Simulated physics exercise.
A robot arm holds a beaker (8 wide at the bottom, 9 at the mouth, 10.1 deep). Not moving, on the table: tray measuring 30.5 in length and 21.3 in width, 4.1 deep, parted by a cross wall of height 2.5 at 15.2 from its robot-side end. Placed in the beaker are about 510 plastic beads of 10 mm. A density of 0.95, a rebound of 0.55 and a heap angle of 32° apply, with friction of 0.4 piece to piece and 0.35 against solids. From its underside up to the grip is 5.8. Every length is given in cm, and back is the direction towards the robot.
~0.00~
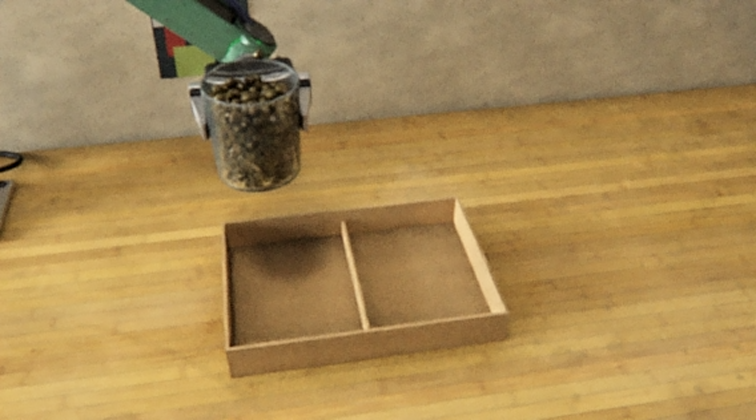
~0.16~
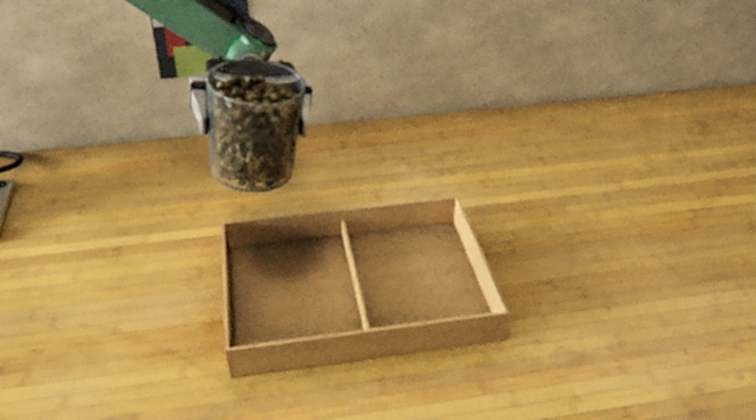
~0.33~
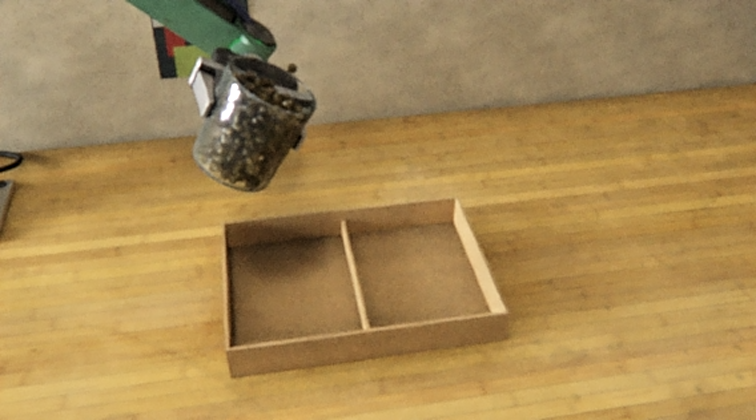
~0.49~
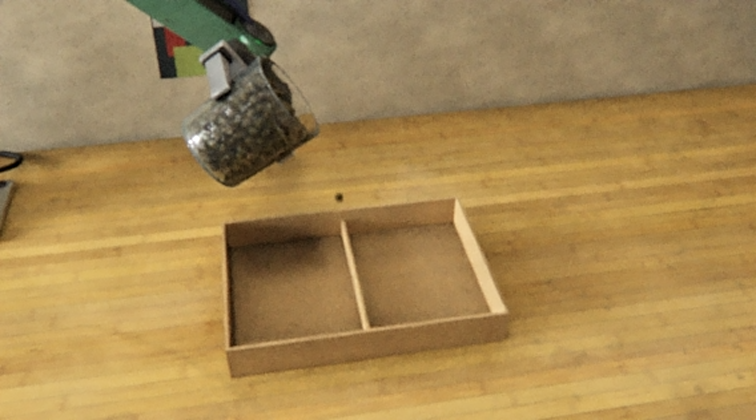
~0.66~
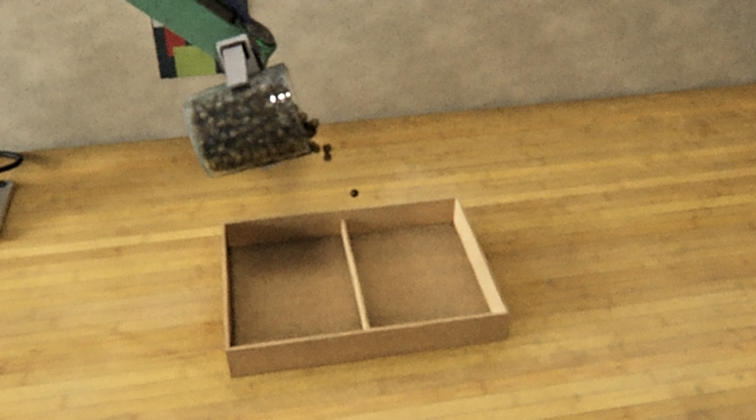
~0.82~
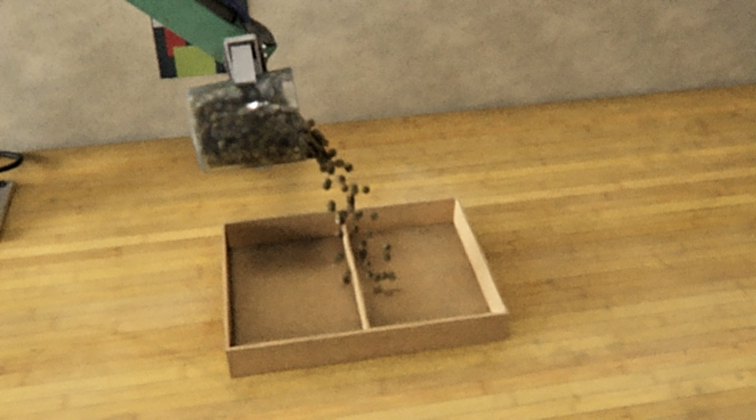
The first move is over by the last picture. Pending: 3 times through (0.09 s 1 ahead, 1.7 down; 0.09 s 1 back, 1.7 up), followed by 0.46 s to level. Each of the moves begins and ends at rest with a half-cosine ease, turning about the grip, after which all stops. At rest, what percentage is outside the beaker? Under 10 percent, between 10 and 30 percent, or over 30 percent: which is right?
The right one is over 30 percent.
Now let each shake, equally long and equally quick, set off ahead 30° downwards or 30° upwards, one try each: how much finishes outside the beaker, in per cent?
Near 60 and 75 percent respectively.
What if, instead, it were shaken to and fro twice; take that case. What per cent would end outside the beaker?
About 35 per cent in that case.
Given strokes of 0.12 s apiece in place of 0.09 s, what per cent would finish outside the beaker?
That change gives some 40 percent.
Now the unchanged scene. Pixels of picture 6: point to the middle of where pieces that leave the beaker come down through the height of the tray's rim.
Close to pixel (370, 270).
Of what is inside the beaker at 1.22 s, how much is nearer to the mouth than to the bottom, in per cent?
Share in the mouth half: About 40 %.
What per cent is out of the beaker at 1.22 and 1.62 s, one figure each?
At the first time about 30 per cent, at the second about 40 per cent.
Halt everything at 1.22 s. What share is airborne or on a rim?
I'd put it near 4 per cent.
After 1.22 s, tilted 85° forward, highest piece 27 above the table; 354 in the beaker, 111 in the far-side part, 29 in the robot-side part, 19 in flight or on a rim.
After 1.62 s, tilted 34° forward, highest piece 27 above the table; 295 in the beaker, 155 in the far-side part, 54 in the robot-side part, 2 on the table or floor, 7 in flight or on a rim.
After 2.02 s, level, highest piece 28 above the table; 295 in the beaker, 161 in the far-side part, 55 in the robot-side part, 2 on the table or floor.
After 3.07 s, level, highest piece 28 above the table; 295 in the beaker, 161 in the far-side part, 55 in the robot-side part, 2 on the table or floor.
At rest, 295 in the beaker, 161 in the far-side part, 55 in the robot-side part, 2 on the table or floor. That is 42 % outside the beaker.
